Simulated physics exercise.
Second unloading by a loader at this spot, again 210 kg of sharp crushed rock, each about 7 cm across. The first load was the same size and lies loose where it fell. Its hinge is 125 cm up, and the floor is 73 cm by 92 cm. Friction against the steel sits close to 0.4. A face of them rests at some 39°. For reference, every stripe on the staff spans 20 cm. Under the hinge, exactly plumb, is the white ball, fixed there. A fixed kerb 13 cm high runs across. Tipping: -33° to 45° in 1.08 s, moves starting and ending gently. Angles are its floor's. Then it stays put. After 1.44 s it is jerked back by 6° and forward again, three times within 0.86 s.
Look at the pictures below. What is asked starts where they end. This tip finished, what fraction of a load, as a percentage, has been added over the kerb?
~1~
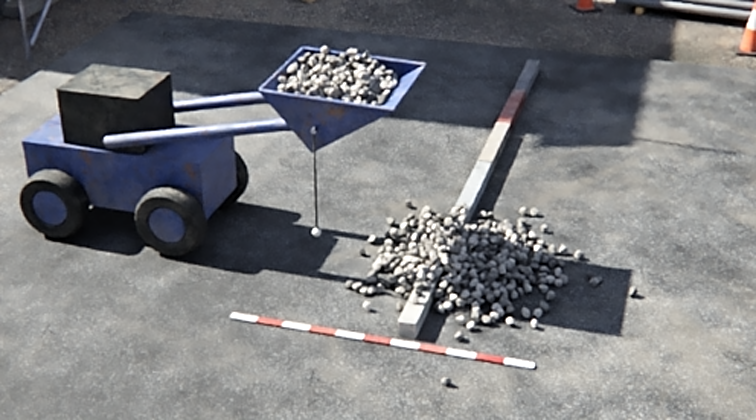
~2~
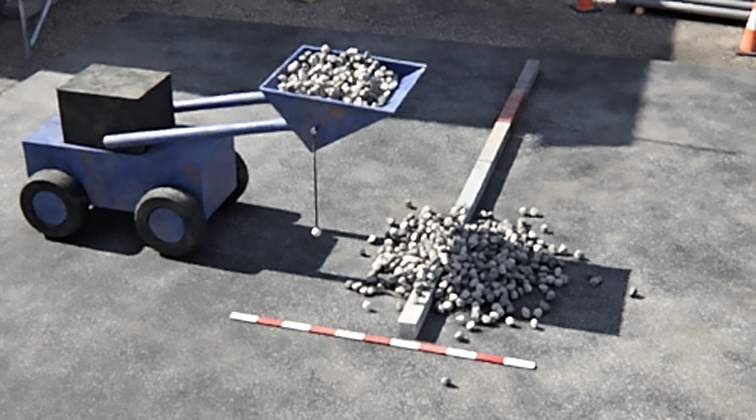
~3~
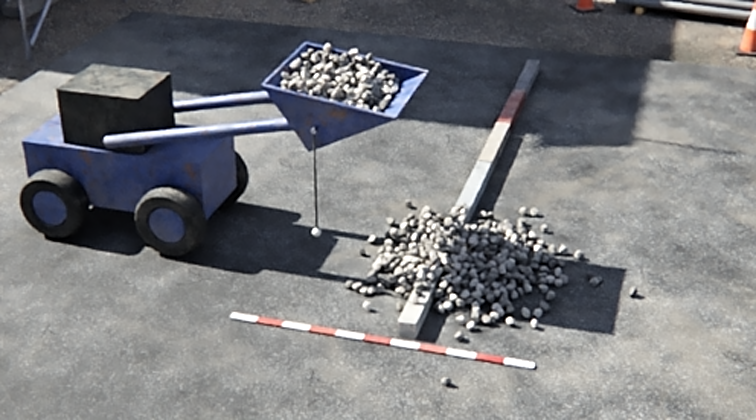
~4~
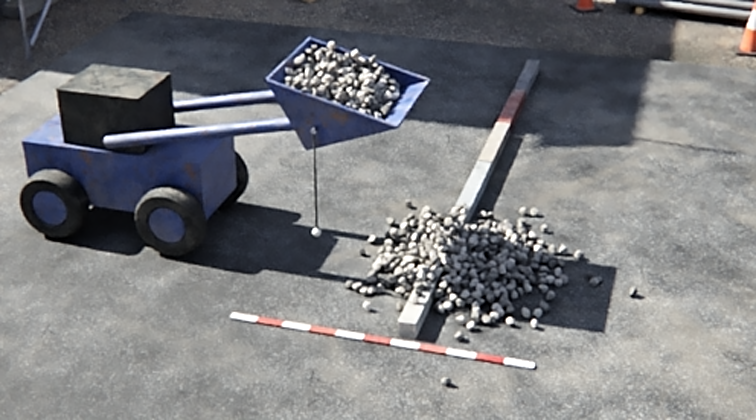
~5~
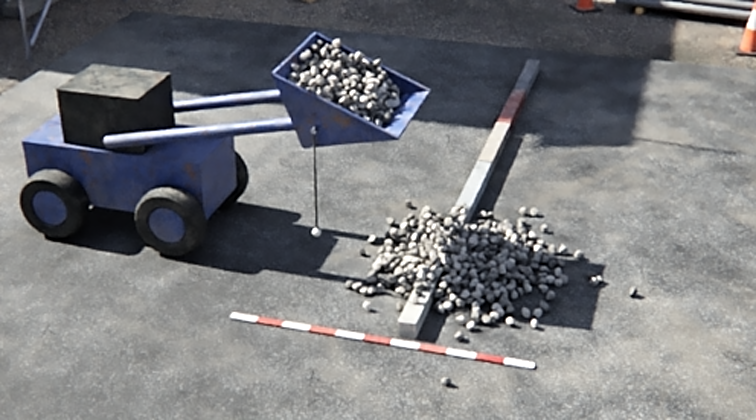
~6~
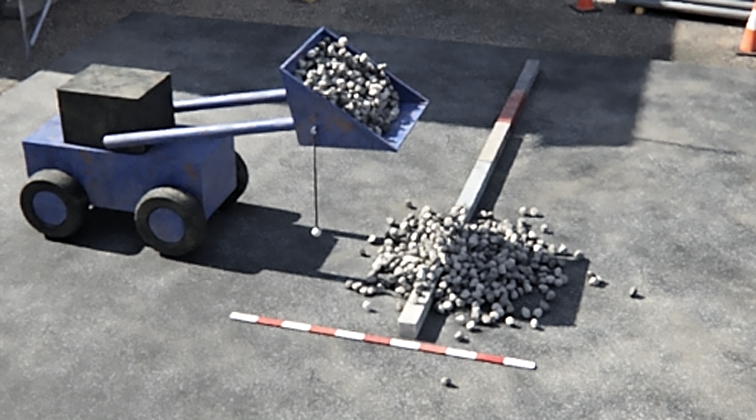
About 17 per cent of a load.
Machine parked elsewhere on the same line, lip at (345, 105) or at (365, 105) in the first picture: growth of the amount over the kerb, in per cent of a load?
Case one about 0 %, case two about 0 %.
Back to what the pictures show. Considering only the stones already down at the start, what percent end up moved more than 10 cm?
I'd say roughly 0 per cent of them.
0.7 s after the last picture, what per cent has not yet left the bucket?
Reading: Near 50 % of the load.
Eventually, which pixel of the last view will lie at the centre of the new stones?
Their middle rests near (417, 245).
Then, 0.4 s after the last picture the floor is at 33°; in per cent of one load, 99 in the bucket, 34 on this side of the kerb, 66 over the kerb; the foremost stones are at (585, 277).
Then, 0.7 s after the last picture the floor is at 45°; in per cent of one load, 50 in the bucket, 84 on this side of the kerb, 66 over the kerb; the foremost stones are at (585, 277).
Then, 2.3 s after the last picture the floor is at 45°; in per cent of one load, 0 in the bucket, 116 on this side of the kerb, 84 over the kerb; the foremost stones are at (590, 275).
Then, 4.7 s after the last picture the floor is at 45°; in per cent of one load, 0 in the bucket, 116 on this side of the kerb, 84 over the kerb; the foremost stones are at (590, 275). Net gain over the kerb, 17.
